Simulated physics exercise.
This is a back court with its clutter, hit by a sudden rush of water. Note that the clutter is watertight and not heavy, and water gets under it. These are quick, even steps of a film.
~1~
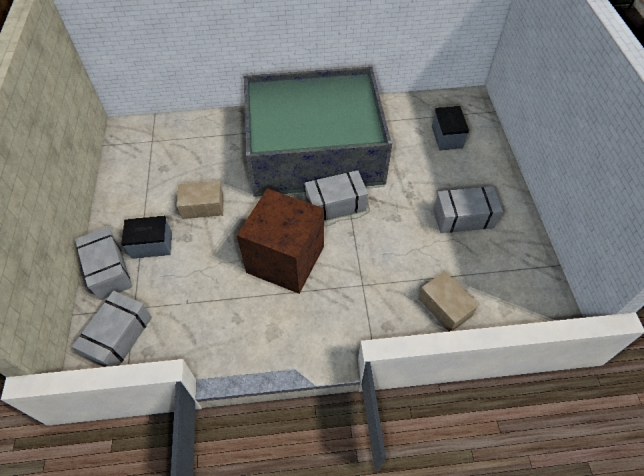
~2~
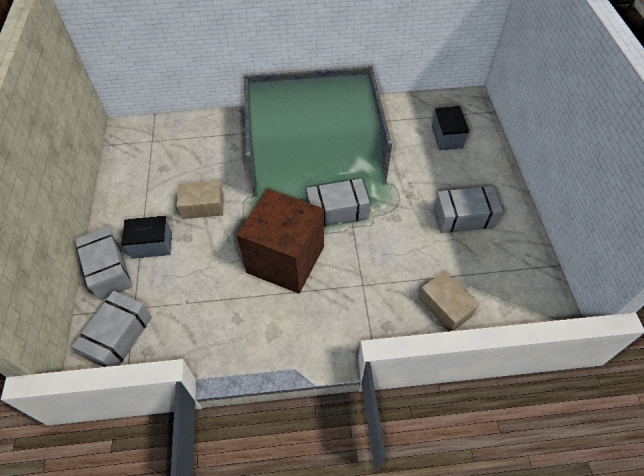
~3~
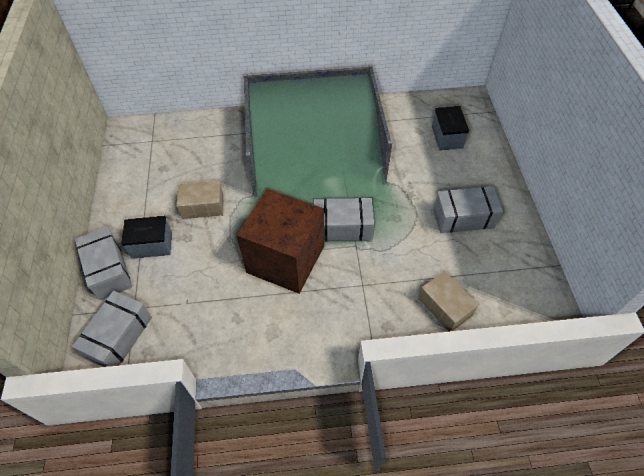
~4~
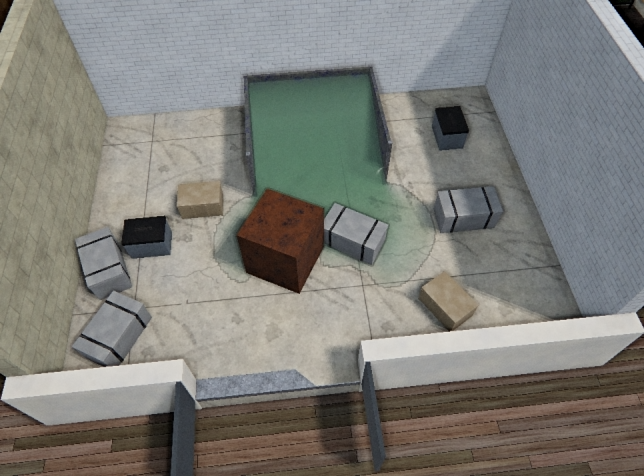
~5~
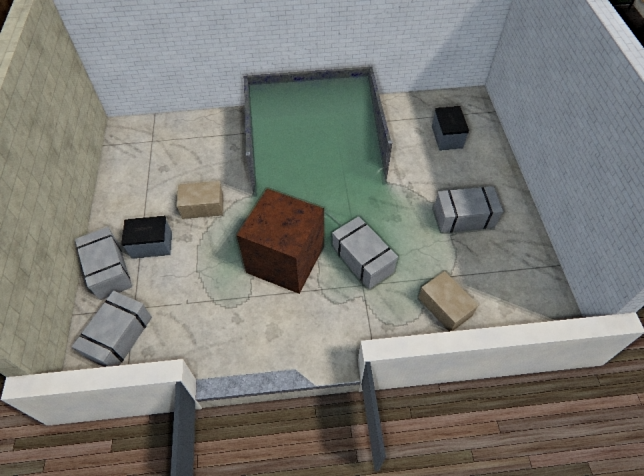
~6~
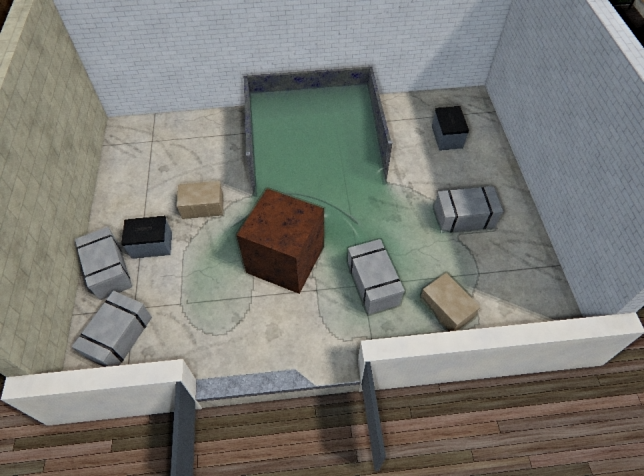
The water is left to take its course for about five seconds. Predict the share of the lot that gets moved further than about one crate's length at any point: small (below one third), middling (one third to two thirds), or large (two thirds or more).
The share is large, two thirds or more.
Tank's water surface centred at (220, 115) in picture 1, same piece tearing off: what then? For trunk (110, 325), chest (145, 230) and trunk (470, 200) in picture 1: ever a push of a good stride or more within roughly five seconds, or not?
Result per object - went far, went far, stayed close.
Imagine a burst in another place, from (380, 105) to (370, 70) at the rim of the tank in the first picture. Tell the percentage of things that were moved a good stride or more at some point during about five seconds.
Around 40 per cent.
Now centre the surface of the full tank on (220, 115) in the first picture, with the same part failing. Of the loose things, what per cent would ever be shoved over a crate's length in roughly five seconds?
Near 80 in a hundred.
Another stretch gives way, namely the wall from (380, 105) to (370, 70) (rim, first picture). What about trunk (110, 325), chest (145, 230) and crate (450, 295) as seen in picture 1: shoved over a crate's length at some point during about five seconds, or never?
Lab note - in sequence: Did not travel far; did not travel far; travelled far enough.
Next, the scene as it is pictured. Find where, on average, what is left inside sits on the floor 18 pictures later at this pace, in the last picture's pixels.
(285, 218).
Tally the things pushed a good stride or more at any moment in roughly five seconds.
That adds up to 8.
A moment on, 1 of 8 are well off their spots; 1 afloat.
Next, 2 of 8 are well off their spots; 3 afloat.
Later, 5 of 8 are well off their spots; 3 afloat.
In the end, 8 of 8 are well off their spots, and 8 have been at some point; 4 afloat.
